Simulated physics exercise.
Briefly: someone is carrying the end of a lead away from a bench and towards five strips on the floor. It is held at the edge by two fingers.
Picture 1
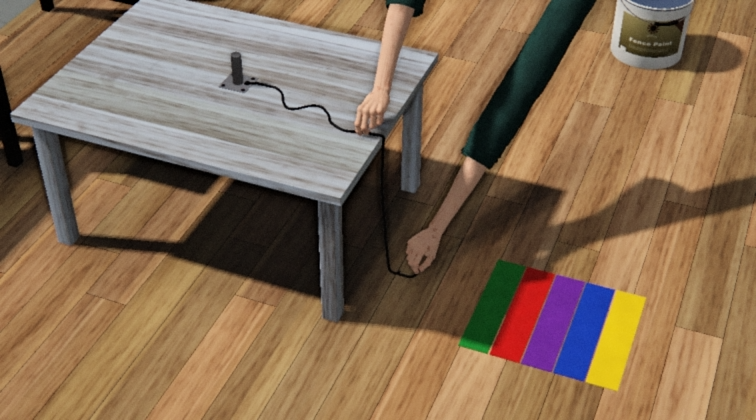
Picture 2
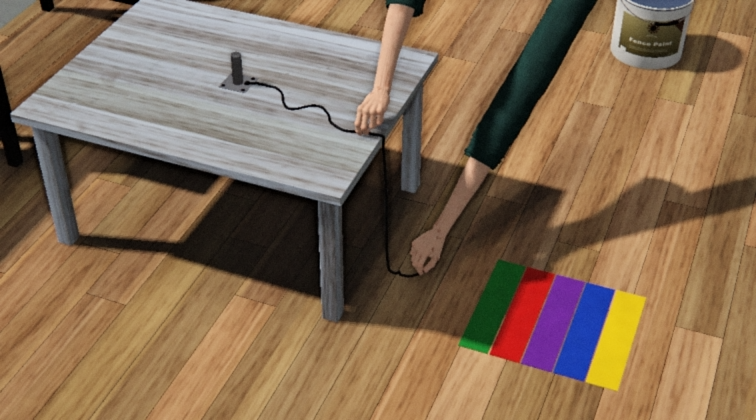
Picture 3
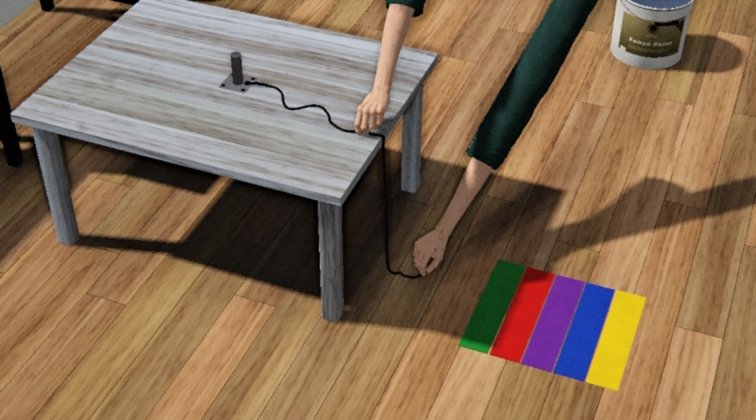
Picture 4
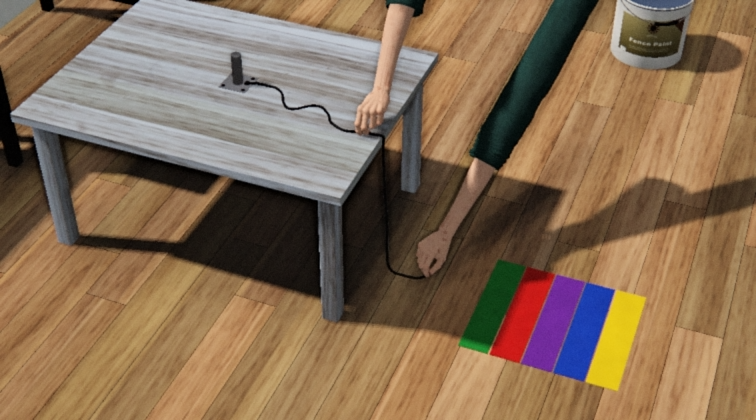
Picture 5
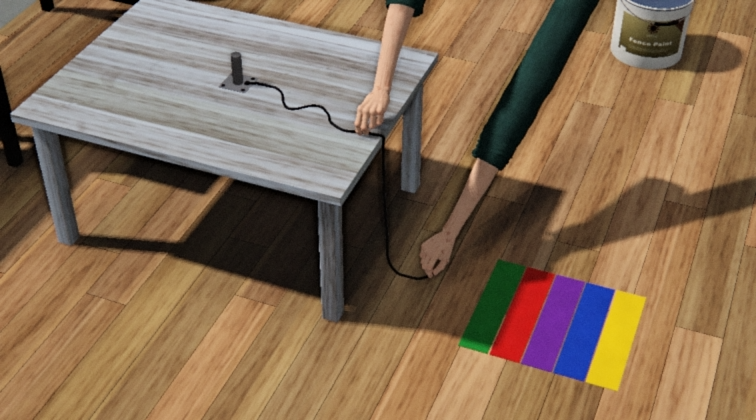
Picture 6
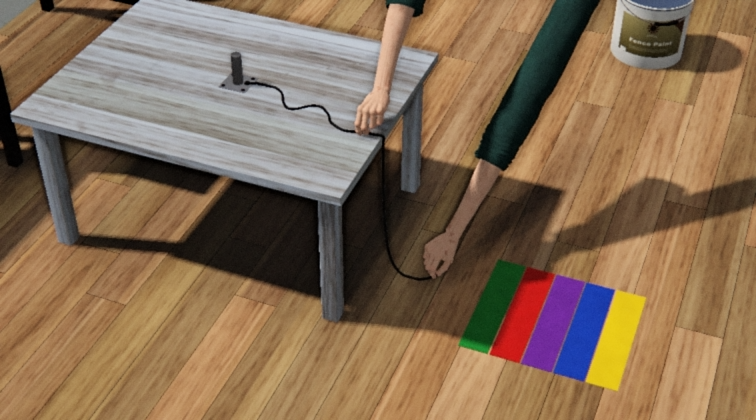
Hand drawing the end of a black cord slightly right from a wooden table, near five coloured strips on the floor.
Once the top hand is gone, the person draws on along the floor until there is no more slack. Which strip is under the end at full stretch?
The purple strip.
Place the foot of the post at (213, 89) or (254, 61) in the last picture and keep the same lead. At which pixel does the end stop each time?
Try by try, about (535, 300) and (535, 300).
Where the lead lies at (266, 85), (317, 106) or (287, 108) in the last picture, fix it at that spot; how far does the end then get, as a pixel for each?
Taking the tries in turn: (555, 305), (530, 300) and (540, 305).
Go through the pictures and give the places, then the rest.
End (419, 270); green (480, 333); red (511, 342); purple (543, 351); blue (575, 360); yellow (607, 369), in the first frame.
End (423, 272); lead through (271, 87) (306, 107) (348, 131) (384, 163) (386, 214) (388, 261), in the second frame.
End (426, 272), in the third frame.
End (429, 273); lead through (271, 87) (306, 107) (348, 131) (383, 163) (386, 214) (388, 261), in the fourth frame.
End (432, 274), in the fifth frame.
End (436, 275); lead through (271, 87) (306, 107) (348, 131) (383, 163) (384, 213) (392, 262), in the sixth frame.
Soon after, end near (505, 293); over green.
After that, end near (538, 302); over red.
At the stop, end near (557, 307); over purple. The purple one.
